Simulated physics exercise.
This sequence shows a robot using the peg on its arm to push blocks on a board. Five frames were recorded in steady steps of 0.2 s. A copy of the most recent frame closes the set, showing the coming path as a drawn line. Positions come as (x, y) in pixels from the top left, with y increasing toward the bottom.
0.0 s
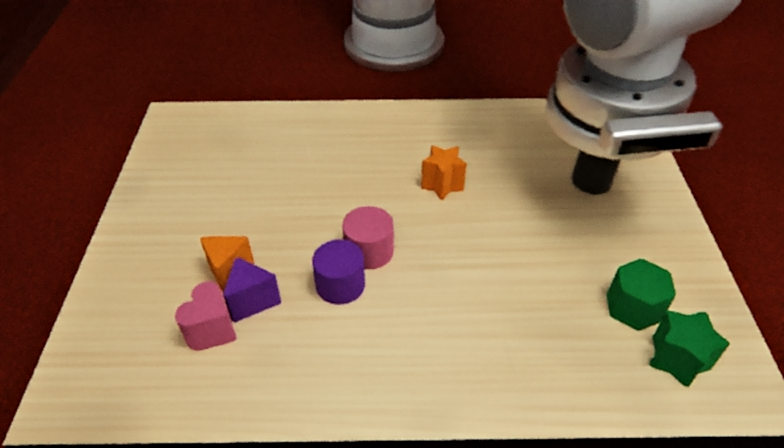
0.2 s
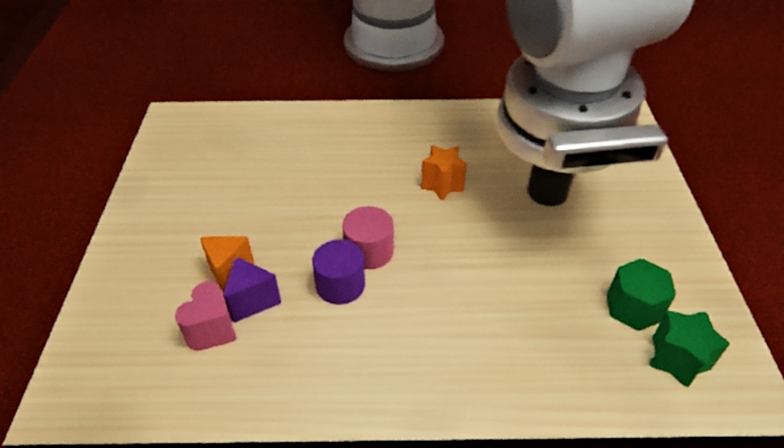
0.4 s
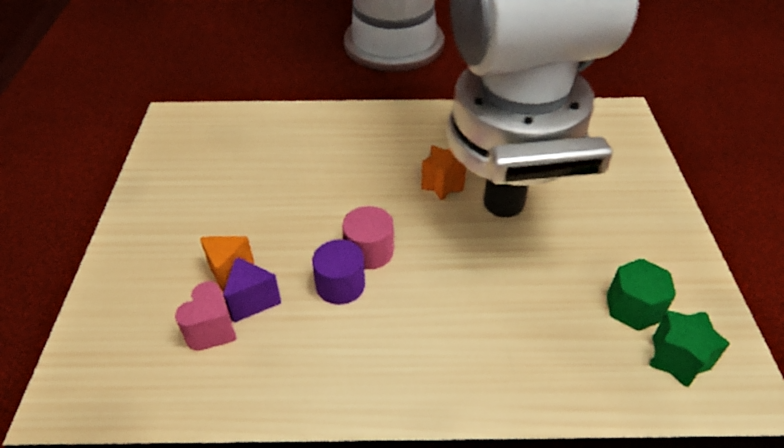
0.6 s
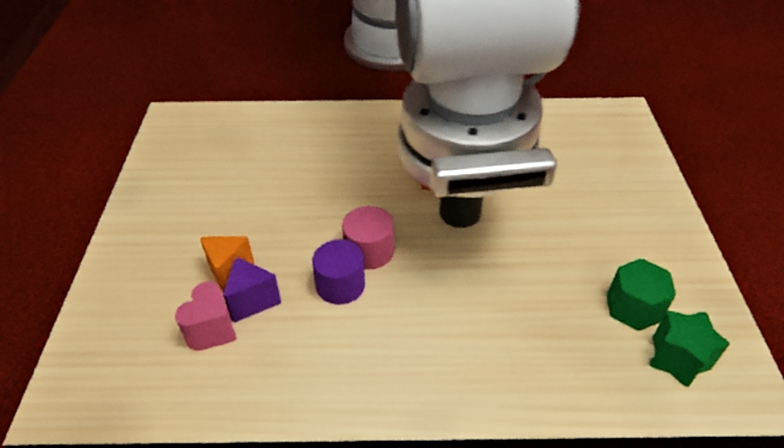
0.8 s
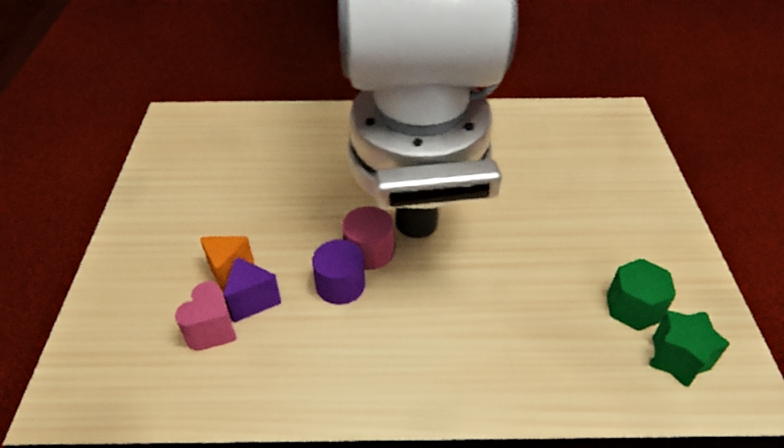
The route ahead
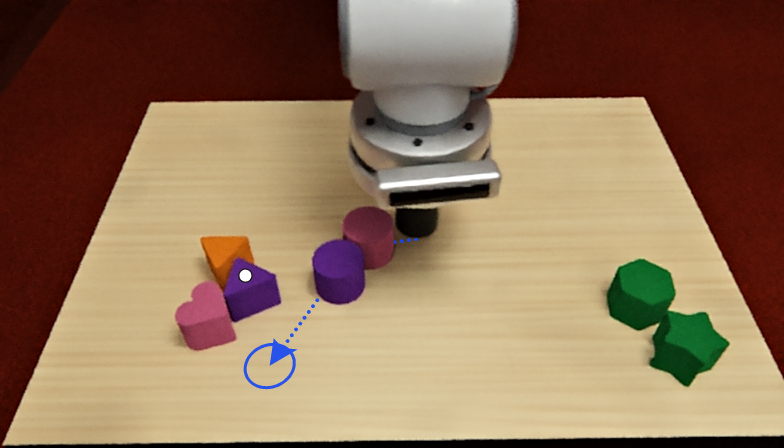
Robot arm with a black peg sweeping left across a wooden board, passing in front of an orange star among motionless coloured blocks.
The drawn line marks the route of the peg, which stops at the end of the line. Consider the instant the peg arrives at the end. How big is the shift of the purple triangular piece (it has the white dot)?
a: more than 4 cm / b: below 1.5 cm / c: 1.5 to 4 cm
b.
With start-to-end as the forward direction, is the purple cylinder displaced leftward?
That would be a yes.
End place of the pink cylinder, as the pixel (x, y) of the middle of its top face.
Around (277, 248).
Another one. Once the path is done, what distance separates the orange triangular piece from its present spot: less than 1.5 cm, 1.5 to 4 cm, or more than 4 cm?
Ends under 1.5 cm away.
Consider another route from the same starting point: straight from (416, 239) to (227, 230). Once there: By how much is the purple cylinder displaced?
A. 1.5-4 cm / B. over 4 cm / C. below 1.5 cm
Correct choice: A.
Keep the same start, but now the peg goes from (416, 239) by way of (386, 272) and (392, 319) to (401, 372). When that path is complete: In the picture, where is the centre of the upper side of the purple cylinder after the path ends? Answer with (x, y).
I expect it at (315, 269).
The drawn path runs from (416, 239) via (353, 257) and (313, 307), ending at (270, 365); the dot is on the purple triangular piece.
What follows on the original path. One third of the way, peg at (352, 241); purple cylinder at (307, 277); pink cylinder at (302, 237).
Two thirds of the way, peg at (310, 291); purple cylinder at (275, 316); pink cylinder at (277, 248).
At the end, peg at (265, 351); orange triangular piece not moved; purple triangular piece not moved; purple cylinder at (217, 376); pink cylinder at (277, 248).
